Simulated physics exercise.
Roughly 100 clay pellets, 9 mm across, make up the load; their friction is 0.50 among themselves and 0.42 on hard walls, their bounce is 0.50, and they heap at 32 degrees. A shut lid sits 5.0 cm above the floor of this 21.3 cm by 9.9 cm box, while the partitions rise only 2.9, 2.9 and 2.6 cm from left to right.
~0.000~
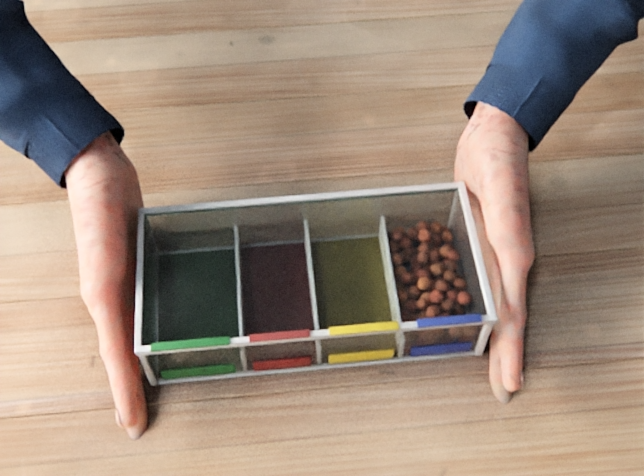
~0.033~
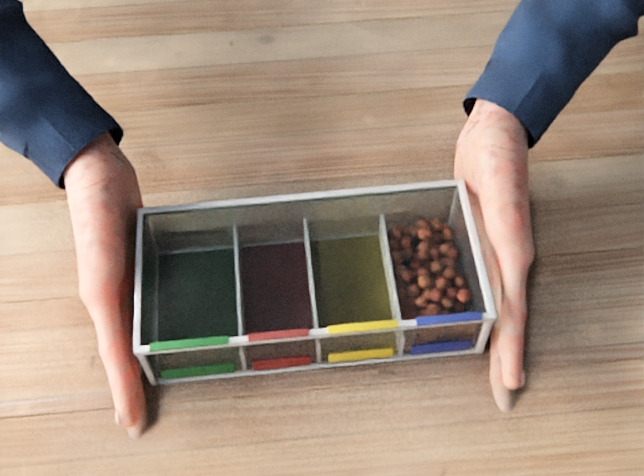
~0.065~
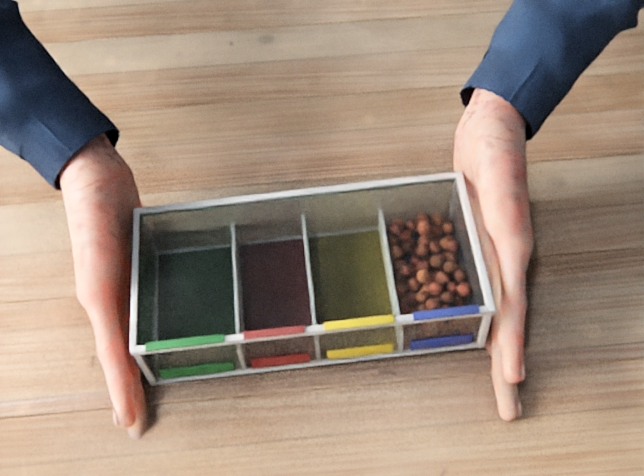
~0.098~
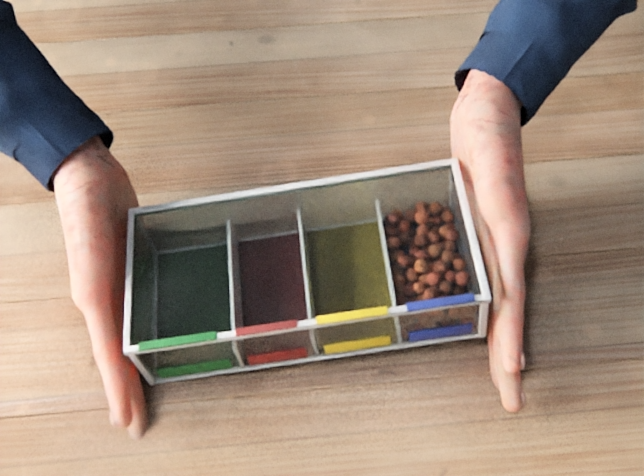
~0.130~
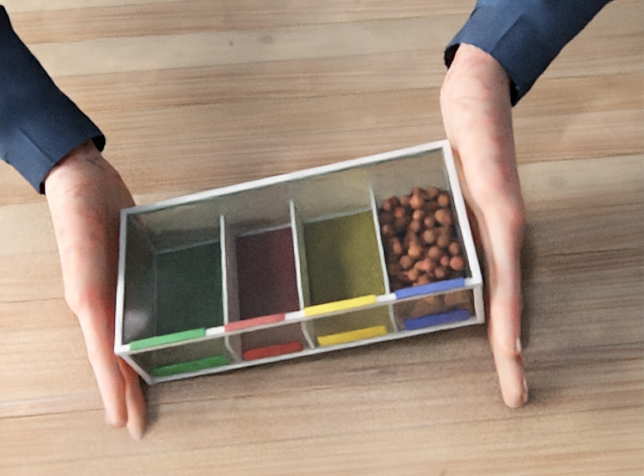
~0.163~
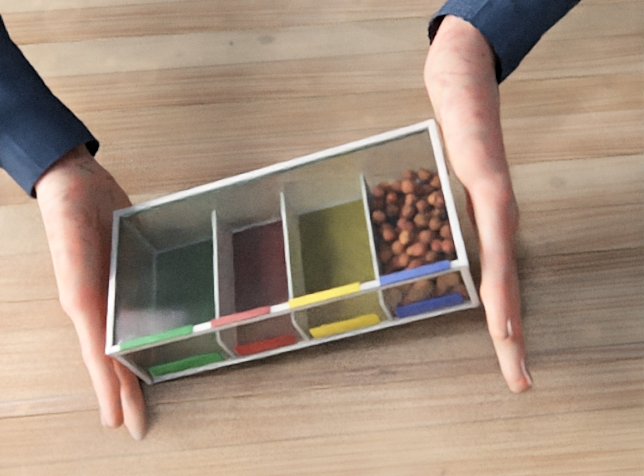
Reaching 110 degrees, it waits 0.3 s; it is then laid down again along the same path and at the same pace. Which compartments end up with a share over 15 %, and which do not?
Red compartment not over, blue compartment not over, green compartment over, yellow compartment not over.
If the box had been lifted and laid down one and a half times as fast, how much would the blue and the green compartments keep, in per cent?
In that case blue would keep 5 % and green would keep 95 %.
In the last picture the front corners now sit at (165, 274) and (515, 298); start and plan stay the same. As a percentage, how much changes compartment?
Near 0 %.
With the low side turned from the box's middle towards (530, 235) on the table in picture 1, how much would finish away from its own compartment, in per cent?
Estimate: Near 0 per cent.
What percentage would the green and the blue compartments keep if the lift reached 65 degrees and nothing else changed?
Shares: Green 10 and blue 65, per cent.
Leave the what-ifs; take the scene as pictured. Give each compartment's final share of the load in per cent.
Going by colour, red ends with 0, blue with 0, green with 100 and yellow with 0.
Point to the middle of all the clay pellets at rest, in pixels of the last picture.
Somewhere around (174, 291) in the final frame.
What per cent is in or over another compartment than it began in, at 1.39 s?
I'd say around 100 per cent.
After 0.90 s, tilt 110 degrees; red 20 %, green 60 %, yellow 15 %.
Then, at 1.39 s, tilt 61 degrees; green 100 %.
After 1.95 s, tilt 0 degrees; green 100 %.
By 2.5 s all is still; red 0 %, blue 0 %, green 100 %, yellow 0 %.
